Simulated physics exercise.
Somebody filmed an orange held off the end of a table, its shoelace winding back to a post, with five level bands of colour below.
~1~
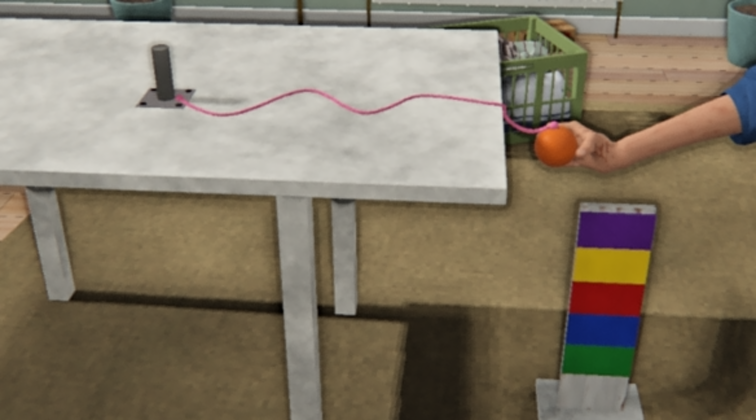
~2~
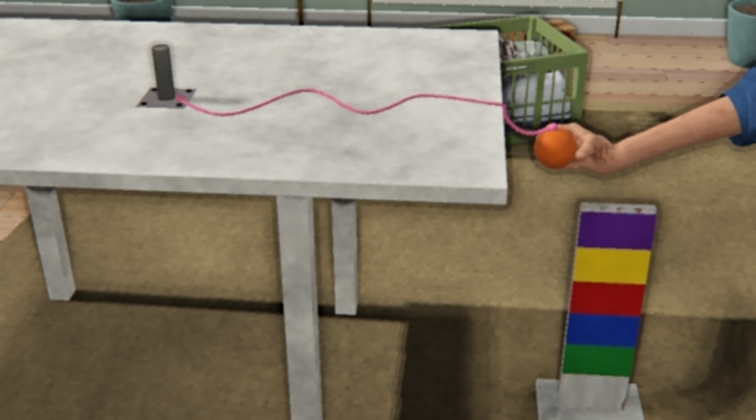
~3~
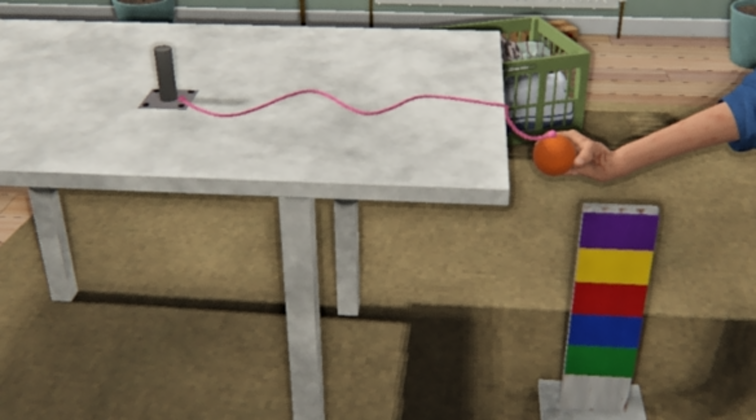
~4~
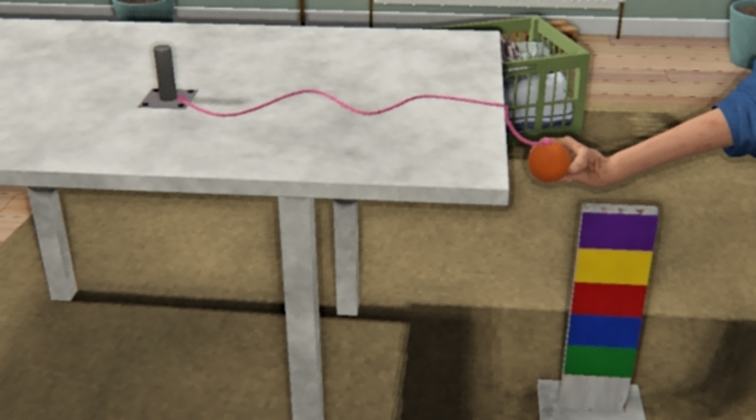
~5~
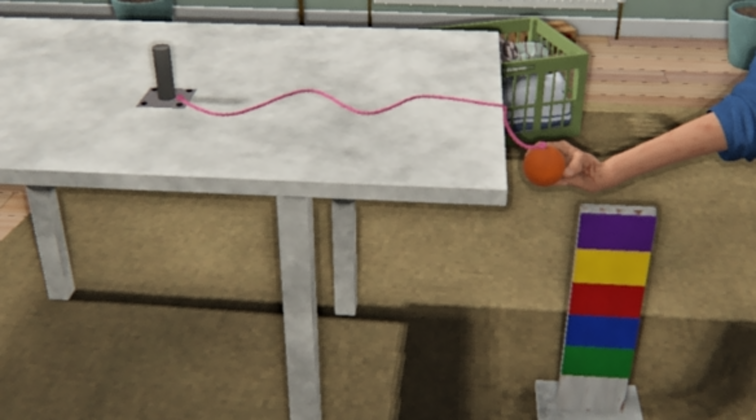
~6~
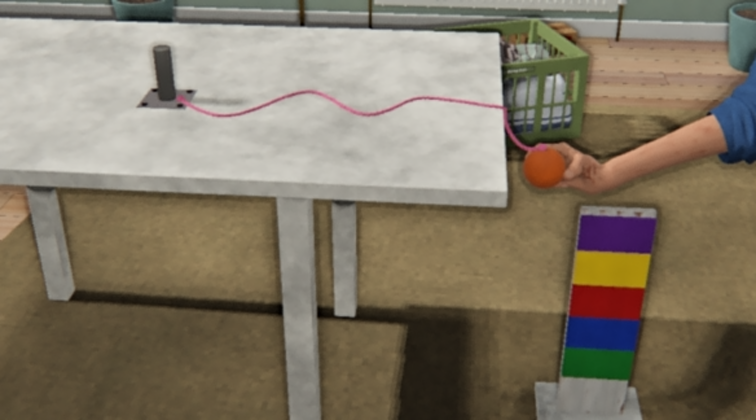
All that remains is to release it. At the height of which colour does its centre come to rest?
At yellow.
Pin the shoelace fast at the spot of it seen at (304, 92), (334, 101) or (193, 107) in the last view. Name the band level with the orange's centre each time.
Taking them in turn: Purple; purple; yellow.
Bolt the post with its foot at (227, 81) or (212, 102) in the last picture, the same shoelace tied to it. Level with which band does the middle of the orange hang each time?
It would be red; red.
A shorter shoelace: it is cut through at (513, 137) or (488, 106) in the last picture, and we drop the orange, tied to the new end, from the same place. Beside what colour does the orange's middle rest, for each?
In that order: Purple; none, it hangs higher.
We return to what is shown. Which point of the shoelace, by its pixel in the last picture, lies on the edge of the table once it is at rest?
That spot is around (423, 98).
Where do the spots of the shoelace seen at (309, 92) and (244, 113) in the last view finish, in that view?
The first at (347, 104), the second at (266, 101).
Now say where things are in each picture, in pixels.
In the first picture, orange (556, 147); purple (616, 233); yellow (611, 267); red (607, 300); blue (602, 331); green (598, 362).
In the second picture, orange (556, 148); shoelace through (205, 112) (274, 100) (336, 101) (402, 102) (476, 101).
In the third picture, orange (554, 155).
In the fourth picture, orange (549, 162); shoelace through (206, 112) (276, 100) (338, 101) (403, 103) (478, 102).
In the fifth picture, orange (544, 166).
In the sixth picture, orange (544, 168); shoelace through (205, 113) (275, 101) (337, 102) (402, 104) (477, 104).
A little later, orange near (475, 259); level with yellow.
Next, orange near (510, 263); level with yellow.
When it is over, orange near (498, 263); level with yellow. Its centre hangs level with the yellow band.
